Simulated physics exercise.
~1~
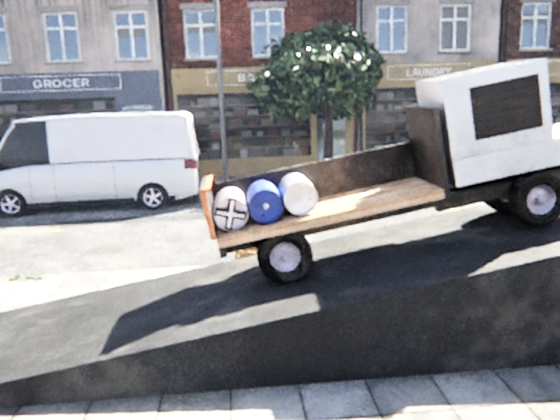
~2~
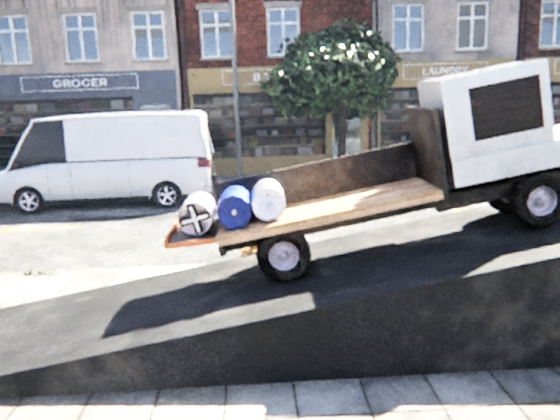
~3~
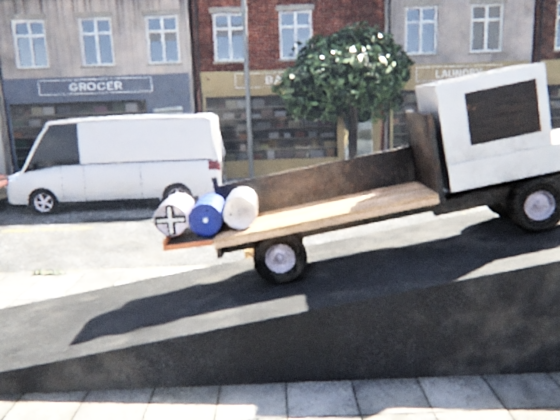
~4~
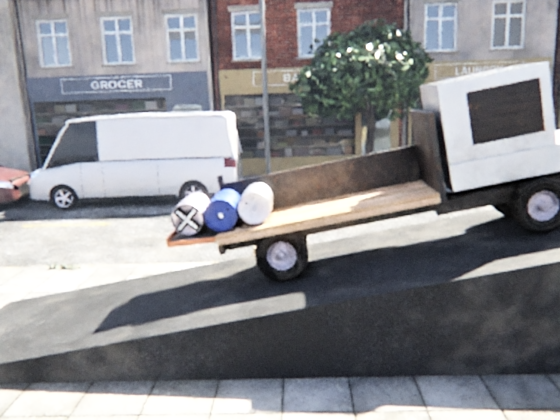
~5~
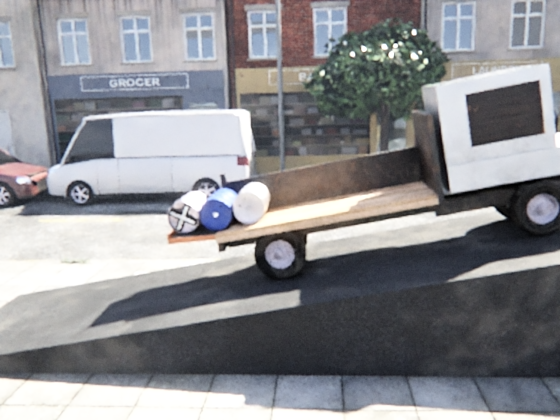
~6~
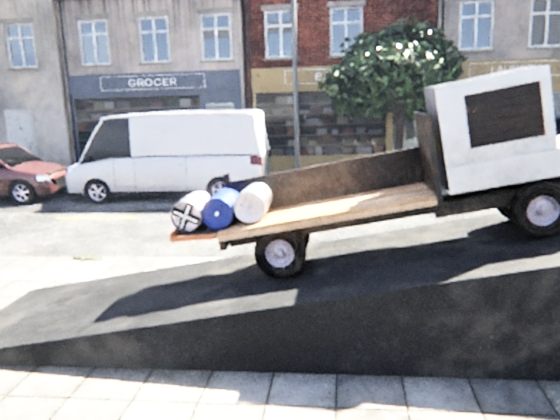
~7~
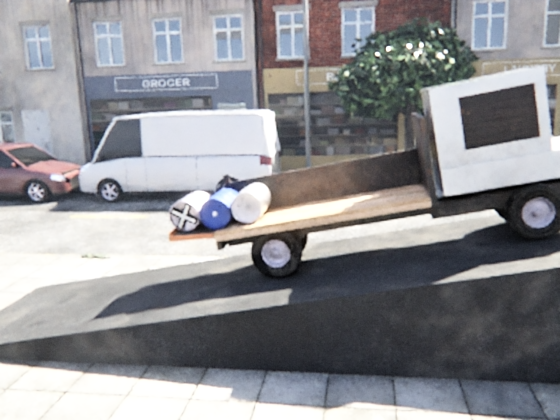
On a sloping ramp before a street of shops, a flatbed truck's tailgate drops and three barrels, one blue and one marked with a cross, roll left towards its rim, roll back slightly, then settle together at the tail with none falling off.
